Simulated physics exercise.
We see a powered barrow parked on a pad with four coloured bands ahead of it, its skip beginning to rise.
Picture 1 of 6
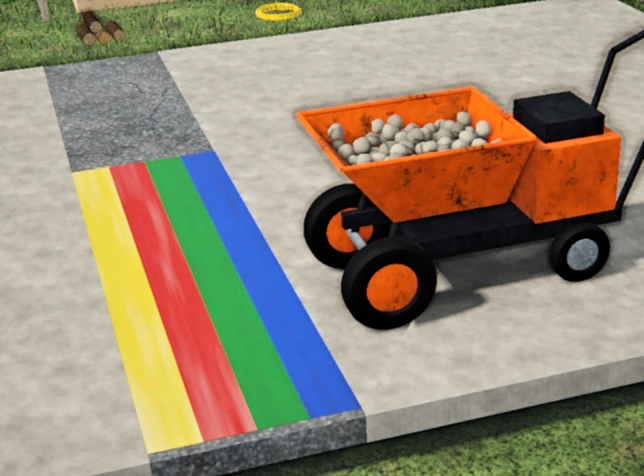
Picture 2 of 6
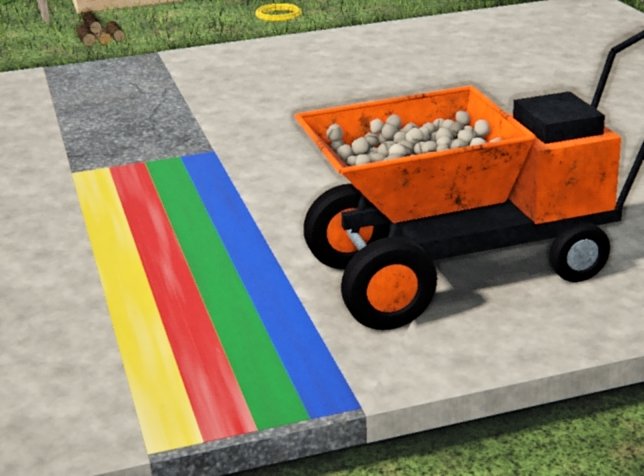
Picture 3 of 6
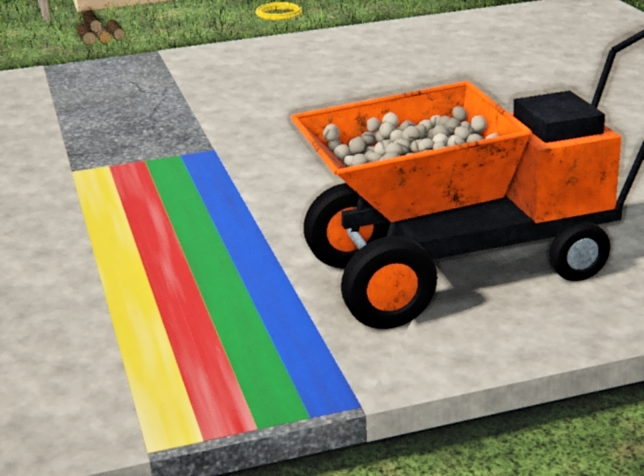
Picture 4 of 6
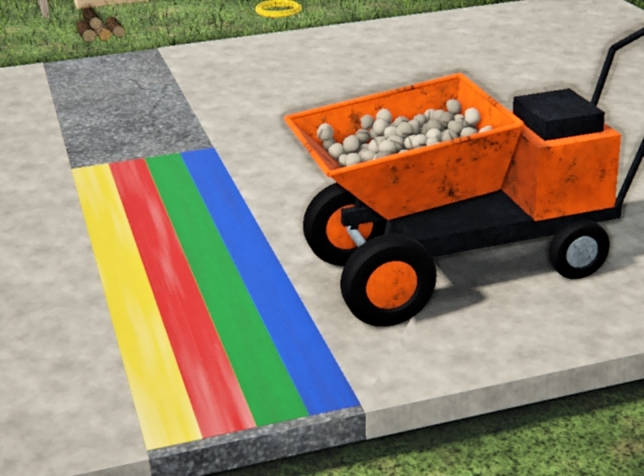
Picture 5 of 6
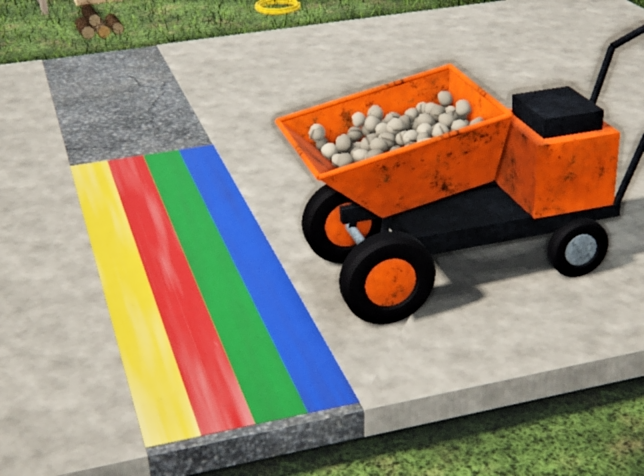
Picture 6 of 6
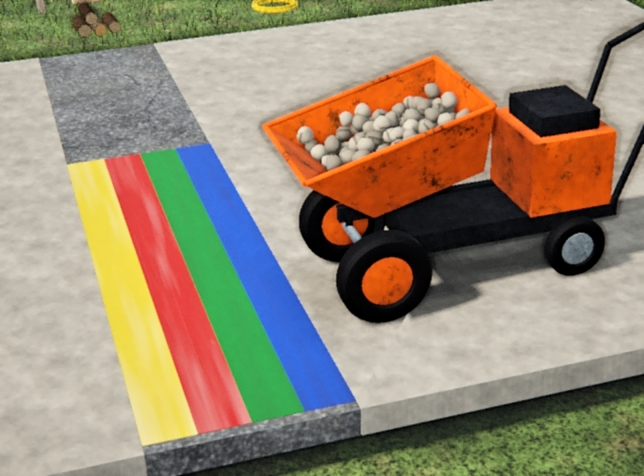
An orange powered barrow with a black engine box and handle stands at the right of a pale concrete pad edged by grass, seen from above and to one side. Its skip holds rounded, pale pebbles, and yellow, red, green and blue bands lie to the left. The skip gradually rises at the back and tilts forward to the left, while the view shifts very slightly.
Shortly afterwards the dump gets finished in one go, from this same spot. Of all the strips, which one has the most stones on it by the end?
Most stones end on the red strip.
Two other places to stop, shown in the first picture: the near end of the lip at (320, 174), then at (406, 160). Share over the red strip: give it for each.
Result: Try 1 = 40 %, try 2 = 20 %.
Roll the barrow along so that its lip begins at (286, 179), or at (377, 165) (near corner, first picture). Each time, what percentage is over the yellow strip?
About 40 %, then 10 %.
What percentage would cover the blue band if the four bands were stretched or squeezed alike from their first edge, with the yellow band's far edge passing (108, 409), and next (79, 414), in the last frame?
The first one comes out at 0 percent, while the second comes out at 0 percent.
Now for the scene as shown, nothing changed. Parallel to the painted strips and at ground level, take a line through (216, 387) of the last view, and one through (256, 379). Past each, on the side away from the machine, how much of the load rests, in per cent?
That's 60 per cent for the first and 90 per cent for the second.
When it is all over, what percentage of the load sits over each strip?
Here's the split: Blue strip gets 0 %, green strip 15 %, red strip 35 %, yellow strip 25 %.
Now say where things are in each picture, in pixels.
In the first frame, lip of the skip (343, 170), level; top of the load (423, 150), river pebbles; blue strip (314, 370); green strip (264, 381); red strip (213, 391); yellow strip (161, 402).
In the second frame, lip of the skip (342, 171), level; top of the load (422, 150).
In the third frame, lip of the skip (337, 173), tipped barely; top of the load (426, 148).
In the fourth frame, lip of the skip (329, 174), tipped a little; top of the load (434, 137).
In the fifth frame, lip of the skip (319, 178), tipped a little; top of the load (438, 132).
In the sixth frame, lip of the skip (306, 184), tipped clearly; top of the load (433, 115); blue strip (308, 363); green strip (259, 373); red strip (208, 383); yellow strip (156, 394).
Just after the last frame, skip tipped steeply; every one in the skip.
A moment on, skip tipped right over; the larger part in the skip; about a tenth over the green strip; roughly a quarter over the red strip.
Further on, skip tipped right over; about a tenth in the skip; about a tenth over the green strip; roughly a third over the red strip; roughly a quarter over the yellow strip; about a tenth off the paint.
When it is over, skip tipped right over; about a tenth in the skip; not one over the blue strip; roughly a quarter over the green strip; roughly a third over the red strip; roughly a quarter over the yellow strip; about a tenth off the paint.
